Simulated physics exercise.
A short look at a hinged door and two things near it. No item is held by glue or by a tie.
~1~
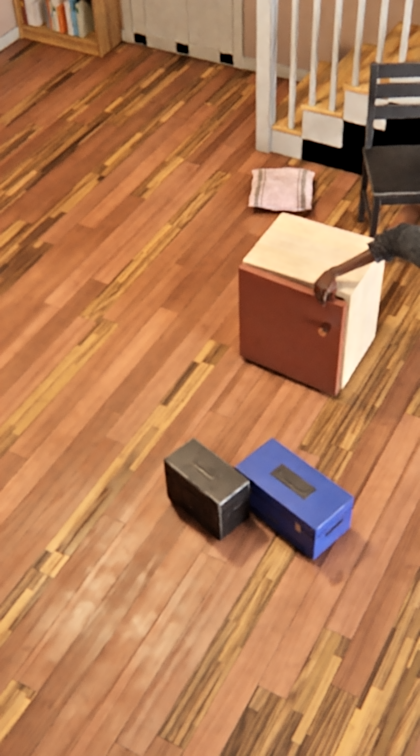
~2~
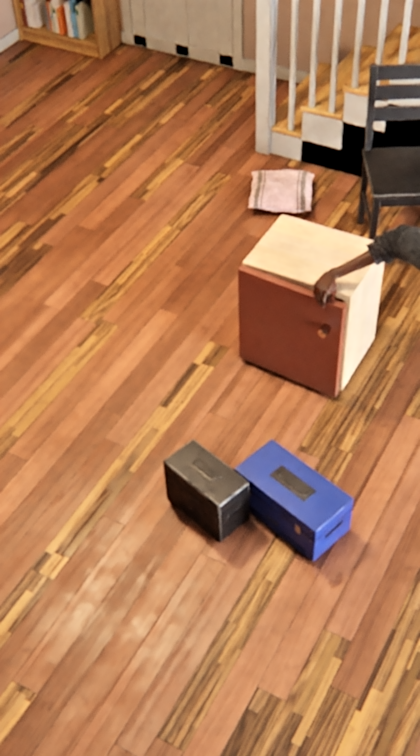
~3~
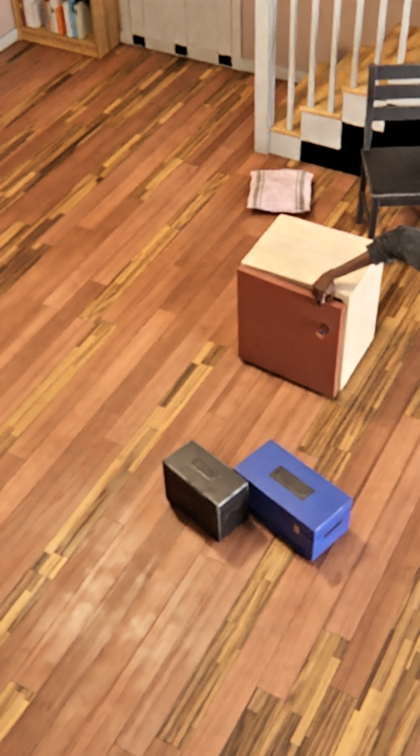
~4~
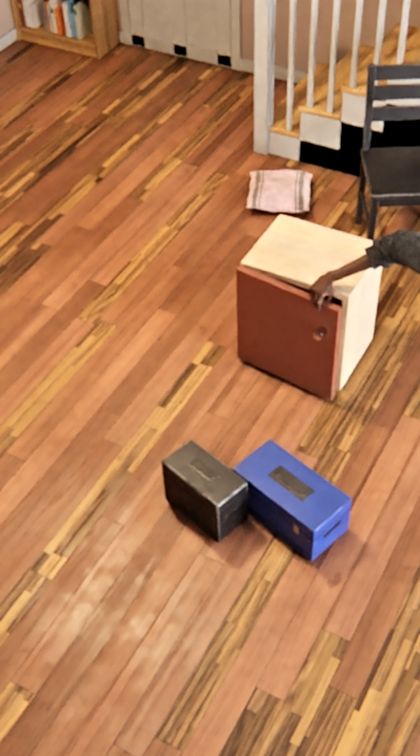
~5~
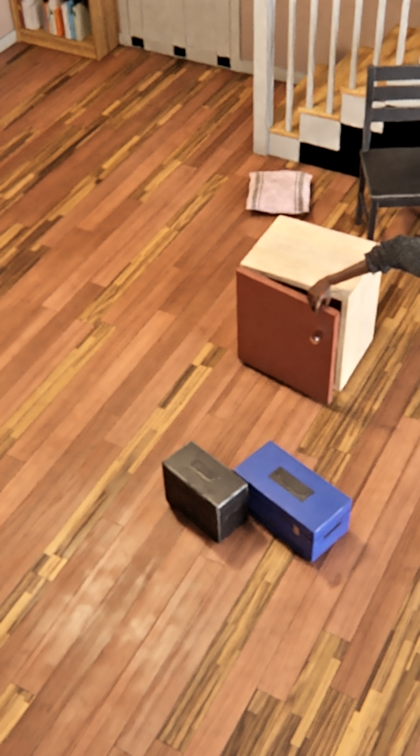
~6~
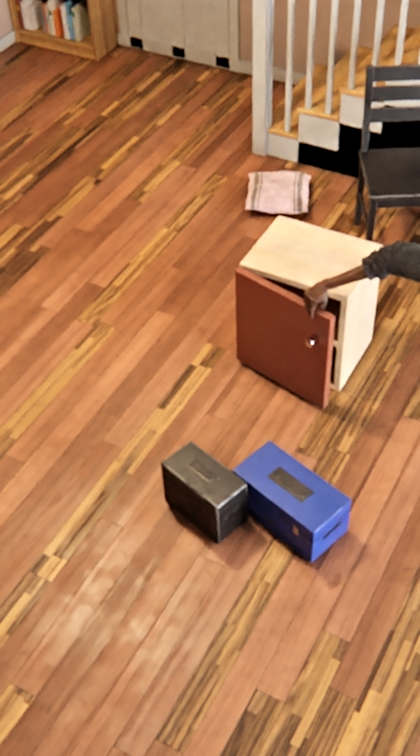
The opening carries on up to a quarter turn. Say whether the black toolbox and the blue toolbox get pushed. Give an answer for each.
In the end the black toolbox is never reached, the blue toolbox is never reached.
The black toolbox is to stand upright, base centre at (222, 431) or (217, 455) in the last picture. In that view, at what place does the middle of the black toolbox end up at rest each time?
(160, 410) and (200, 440).
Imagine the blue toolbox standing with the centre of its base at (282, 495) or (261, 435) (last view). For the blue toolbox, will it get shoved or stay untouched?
Well, on the first go it is passed by, and on the second it gets bumped away.
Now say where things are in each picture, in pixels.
Door 4° open; black toolbox (207, 488); blue toolbox (292, 497); door (287, 334), in the first frame.
Door 4° open; blue toolbox (292, 499); door (287, 336), in the second frame.
Door 5° open; black toolbox (205, 490); door (285, 336), in the third frame.
Door 7° open; blue toolbox (290, 499); door (283, 337), in the fourth frame.
Door 9° open; black toolbox (205, 491); door (282, 340), in the fifth frame.
Door 13° open; black toolbox (204, 492); blue toolbox (290, 500); door (279, 342), in the sixth frame.
Then, 0.74 s on from there, door 38° open; black toolbox at rest near (204, 492); blue toolbox at rest near (290, 500).
Then, 1.62 s on from there, door 68° open; black toolbox at rest near (204, 492); blue toolbox at rest near (290, 500).
Then, 2.34 s on from there, door 90° open; black toolbox at rest near (204, 492); blue toolbox at rest near (290, 500).
In the end, the black toolbox escapes contact, near (204, 492); the blue toolbox escapes contact, near (290, 500).
